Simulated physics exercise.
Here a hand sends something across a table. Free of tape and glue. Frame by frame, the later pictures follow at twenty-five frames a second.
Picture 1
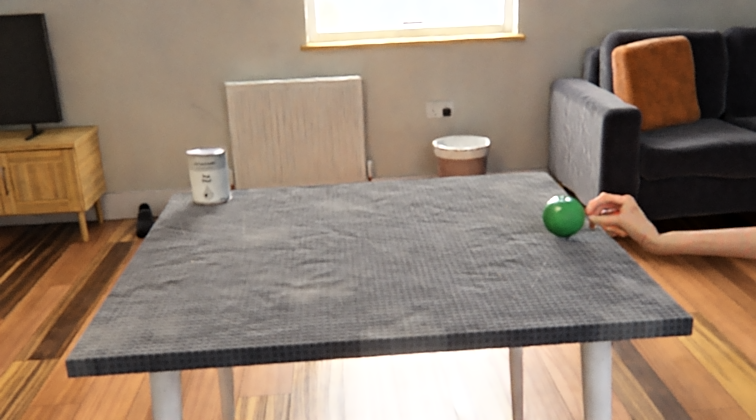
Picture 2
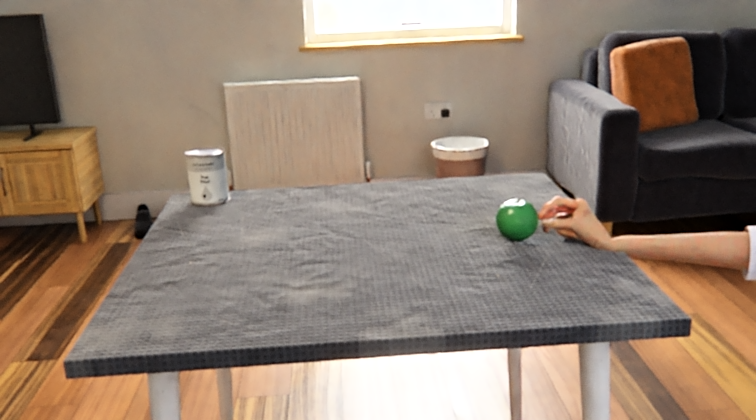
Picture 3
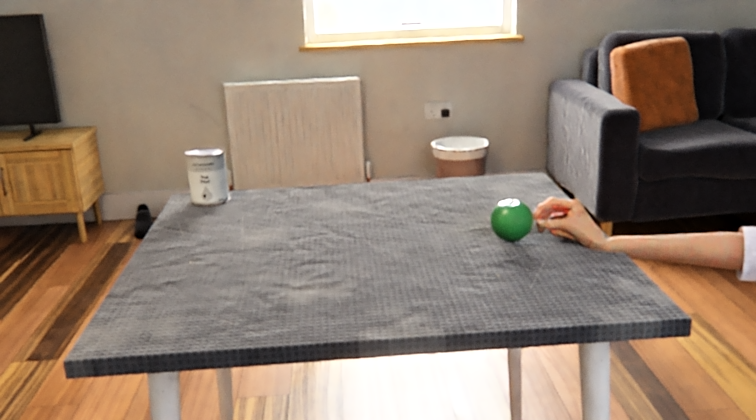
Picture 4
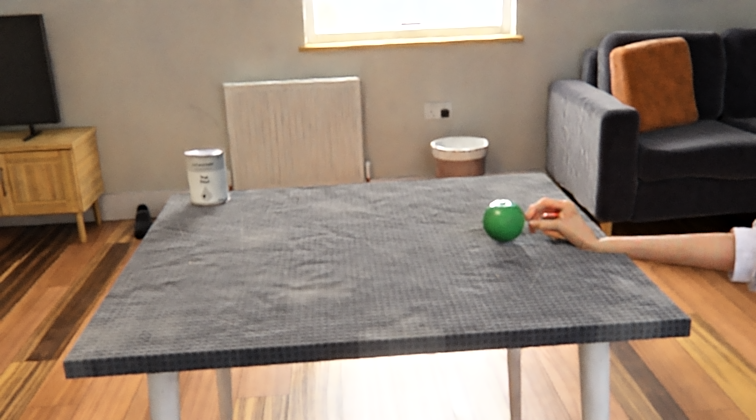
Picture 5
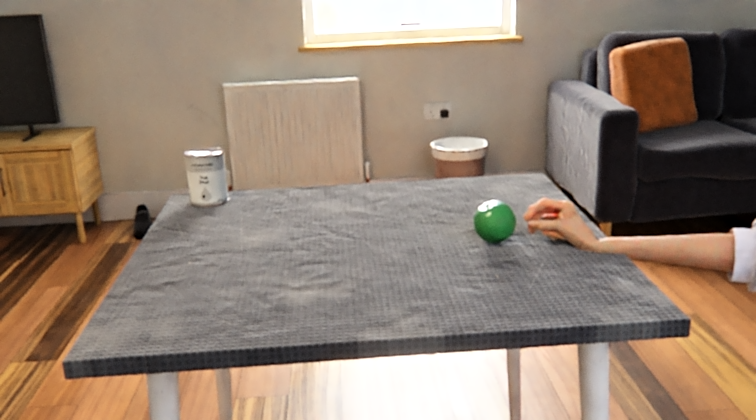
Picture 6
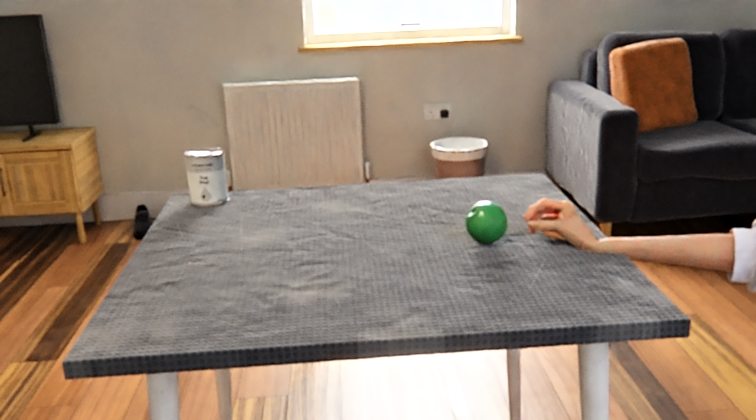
At the start, a hand holds a green apple near the right edge of a table covered in dark cloth, with a white can at the far left corner. The hand moves the apple left, then lets go and stays back while the apple rolls slowly a little further left across the tabletop.
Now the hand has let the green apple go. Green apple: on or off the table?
Held by the table.
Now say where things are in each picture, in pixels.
Under the hand; green apple (564, 216), in the first picture.
Under the hand; green apple (517, 220), in the second picture.
Under the hand; green apple (511, 220), in the third picture.
Green apple (504, 221), in the fourth picture.
Green apple (495, 222) moved a little, in the fifth picture.
Green apple (487, 223) moved a little, in the sixth picture.
Then, 0.10 s later than the last frame, green apple moved about its own width near (468, 224).
Then, 0.20 s later than the last frame, green apple moved about its own width near (454, 225).
Then, 0.30 s later than the last frame, green apple moved about its own width near (442, 226).
Then, 0.50 s later than the last frame, green apple moved well along near (427, 226).
When it is over, moved from the start, green apple. End places, in pixels of the last picture, green apple near (424, 227).
